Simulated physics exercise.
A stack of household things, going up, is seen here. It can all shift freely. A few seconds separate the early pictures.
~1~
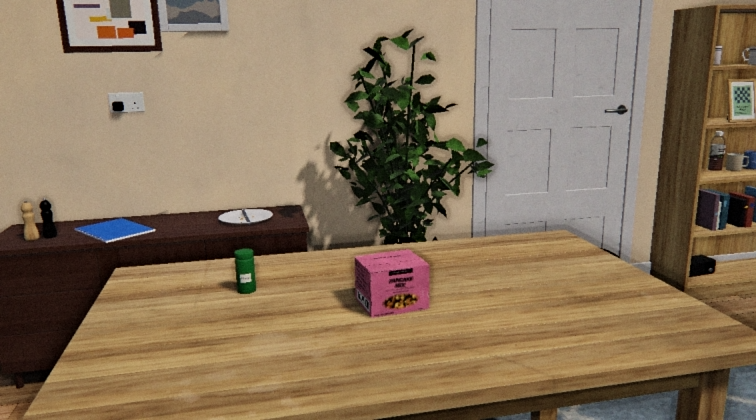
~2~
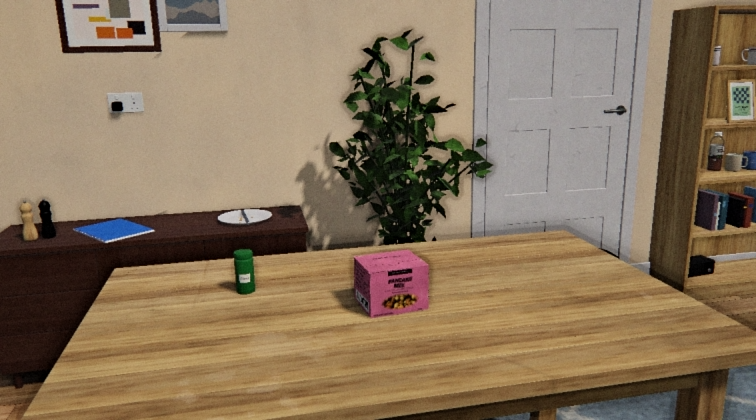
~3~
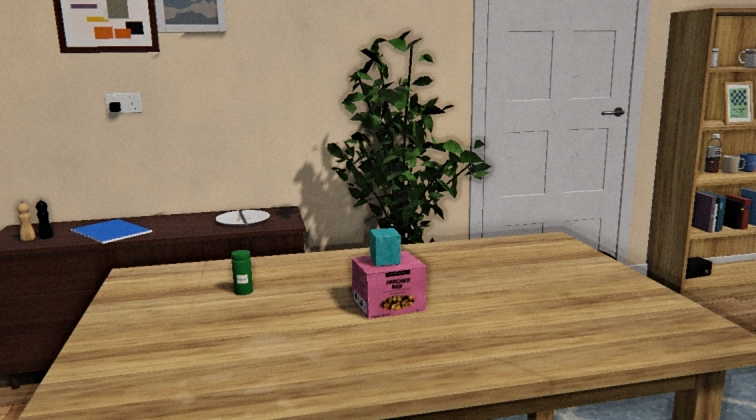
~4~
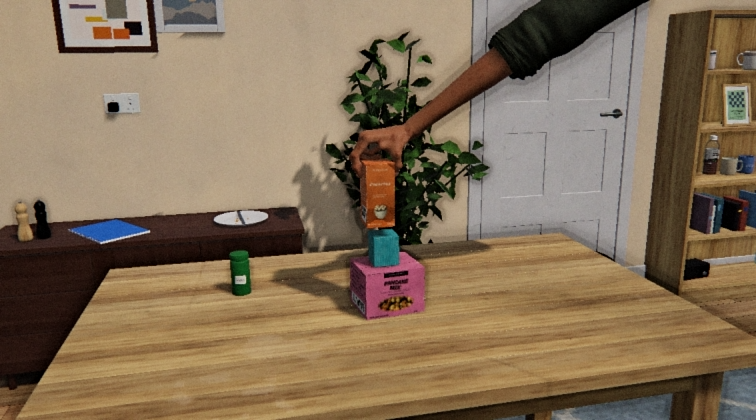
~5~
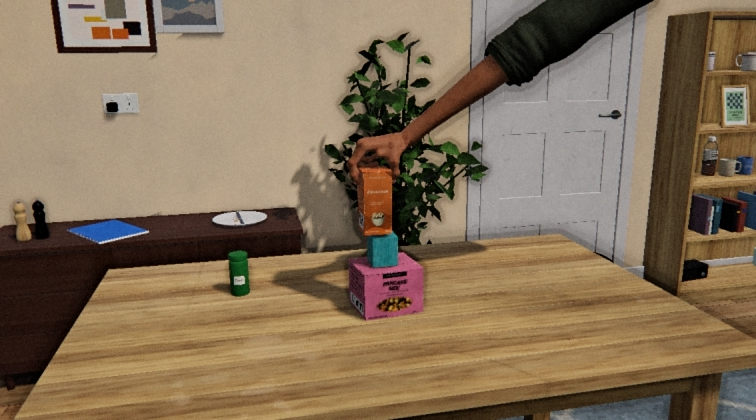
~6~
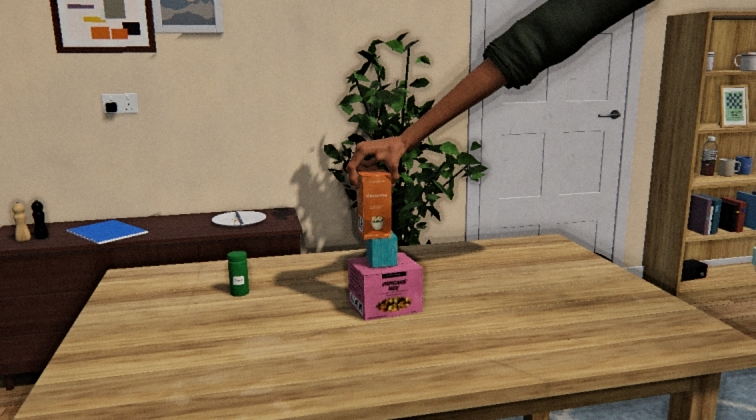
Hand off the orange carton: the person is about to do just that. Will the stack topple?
You'll see everything stays upright.
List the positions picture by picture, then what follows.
In the first frame, the last thing is not in view yet; green shaker (245, 271).
In the second frame, the last thing is not in view yet; pink box (391, 283).
In the third frame, the last thing is not in view yet; turquoise block (385, 247).
The fourth frame shows still above its spot; orange carton (377, 192); green shaker (240, 273).
The fifth frame shows still above its spot; orange carton (374, 200); pink box (385, 285).
The sixth frame shows in place under the hand; orange carton (374, 204); turquoise block (382, 248).
Then, 0.60 s after the last picture, nothing has stirred.
Then, 1.60 s after the last picture, orange carton resting near (373, 204).
At rest, all 4 in place. Seen from the same camera at the end, orange carton near (373, 204). The pile keeps its balance.
